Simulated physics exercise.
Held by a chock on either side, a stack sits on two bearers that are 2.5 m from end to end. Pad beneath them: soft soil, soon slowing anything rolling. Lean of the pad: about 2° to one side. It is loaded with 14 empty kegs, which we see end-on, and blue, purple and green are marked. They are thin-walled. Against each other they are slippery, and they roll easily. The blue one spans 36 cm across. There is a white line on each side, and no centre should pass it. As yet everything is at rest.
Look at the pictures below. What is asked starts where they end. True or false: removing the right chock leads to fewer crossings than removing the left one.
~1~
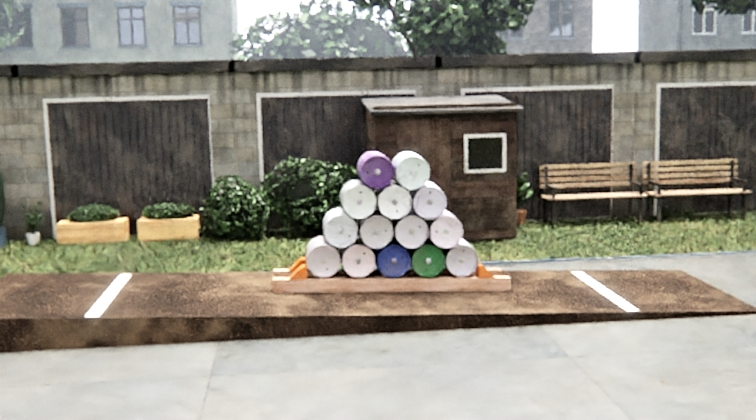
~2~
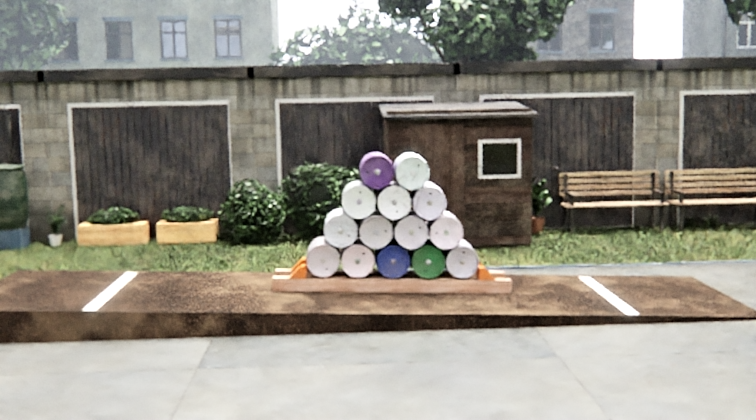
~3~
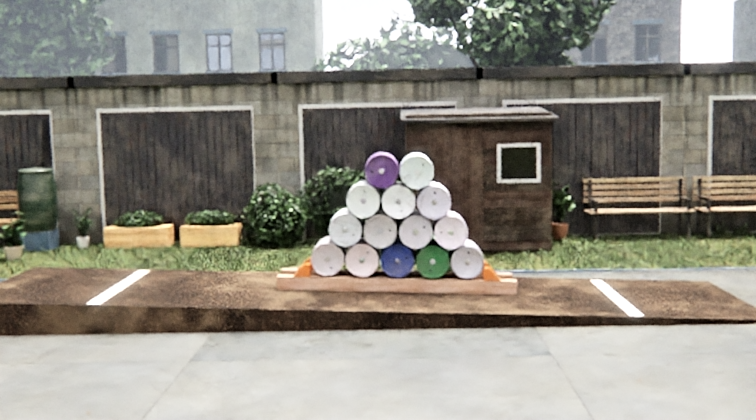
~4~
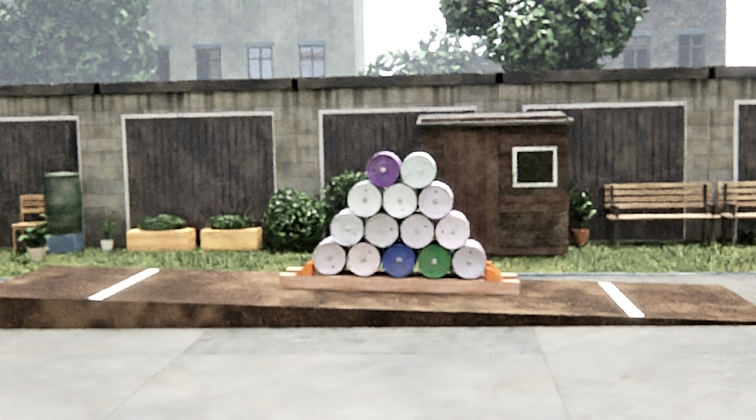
False; the left chock is the cheaper one to remove.
With the left chock gone, after 1.8 s, blue is on the bearers, 125 cm from the bearers' right end; purple is up on others, 75 cm from the bearers' left end, rolling left; green is on the bearers, 90 cm from the bearers' right end; 0 past a line.
With the left chock gone, finally, blue is on the bearers, 125 cm from the bearers' right end; purple is on the bearers, 5 cm from the bearers' left end; green is on the bearers, 90 cm from the bearers' right end; 0 past a line.
With the right chock gone, after 2.3 s, blue is on the bearers, 120 cm from the bearers' right end; purple is up on others, 110 cm from the bearers' right end, rolling right; green is on the bearers, 25 cm from the bearers' right end, rolling right; 1 past a line.
With the right chock gone, finally, blue is on the bearers, 35 cm from the bearers' right end; purple is off the bearers, 100 cm short of the right line; green is past the right line; 5 past a line.
